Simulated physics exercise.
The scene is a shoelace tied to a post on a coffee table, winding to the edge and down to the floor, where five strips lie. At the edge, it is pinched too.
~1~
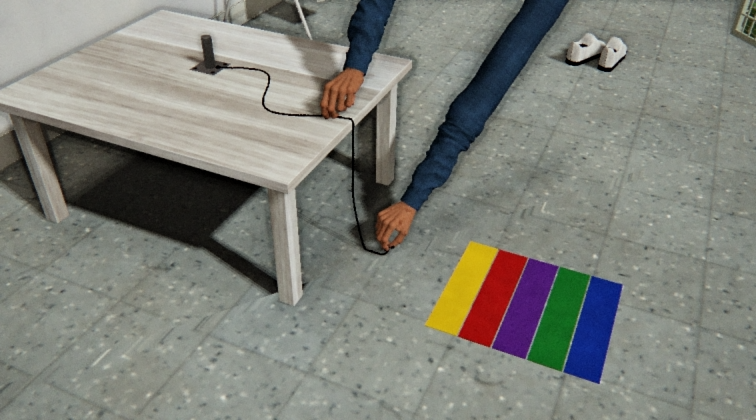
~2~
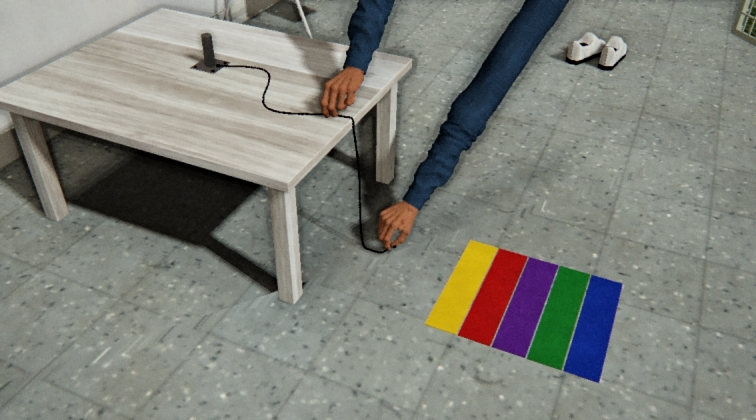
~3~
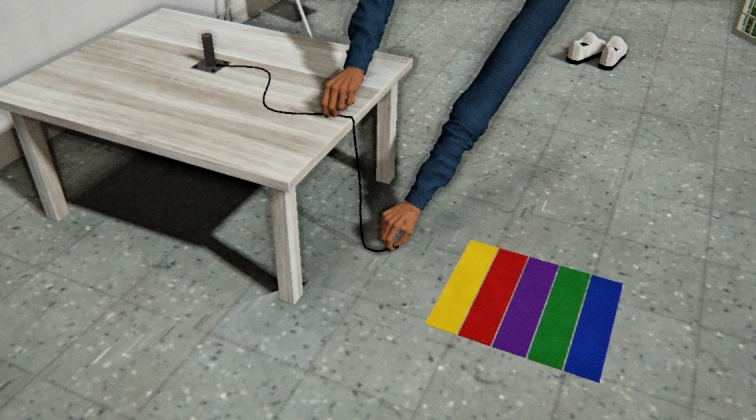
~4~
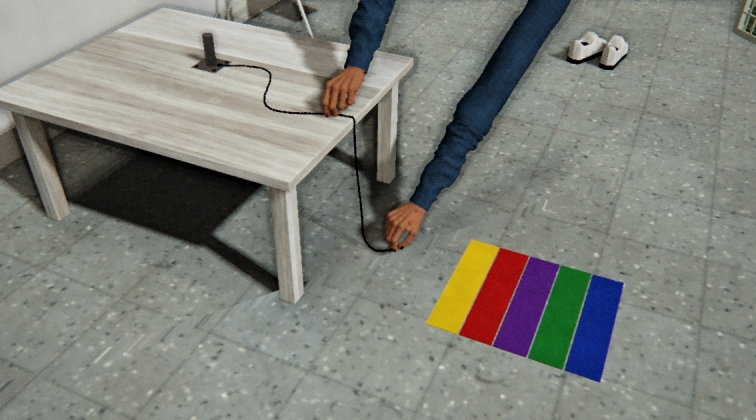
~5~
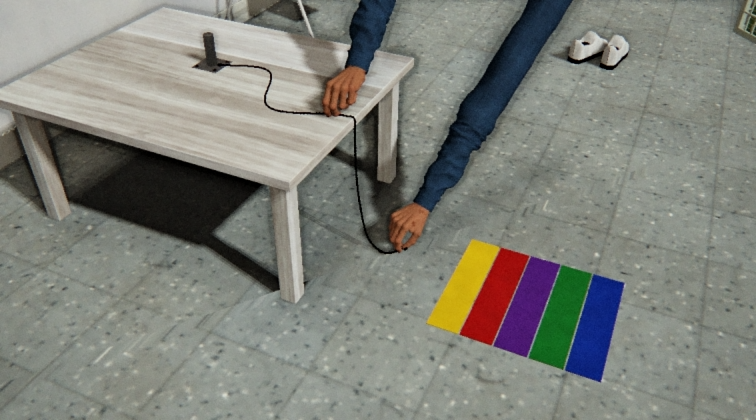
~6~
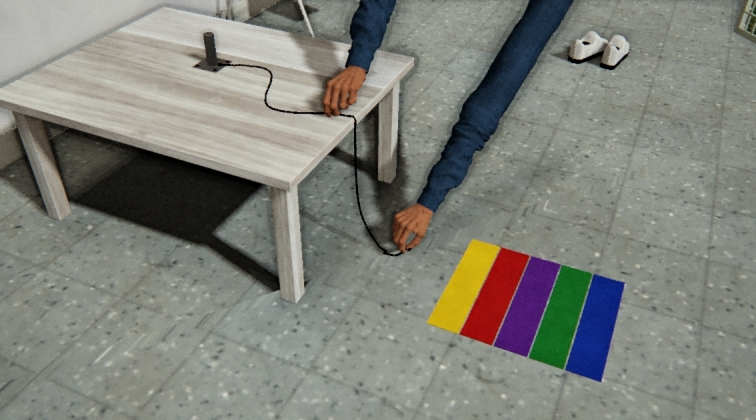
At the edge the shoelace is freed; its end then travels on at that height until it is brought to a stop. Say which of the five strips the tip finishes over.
Purple.
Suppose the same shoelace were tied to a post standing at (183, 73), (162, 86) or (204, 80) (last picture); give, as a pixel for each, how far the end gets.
Roughly (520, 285), (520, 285) and (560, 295).
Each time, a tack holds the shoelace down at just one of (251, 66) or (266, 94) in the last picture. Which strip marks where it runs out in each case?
One after the other, purple; red.
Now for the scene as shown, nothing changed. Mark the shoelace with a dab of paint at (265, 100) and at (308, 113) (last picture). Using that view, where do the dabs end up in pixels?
The first settles around (306, 99), the second around (352, 118).
A little later, end near (483, 273); over yellow.
Next, end near (515, 283); over red.
When it is tight, end near (535, 289); over purple. The end stops over the purple strip.
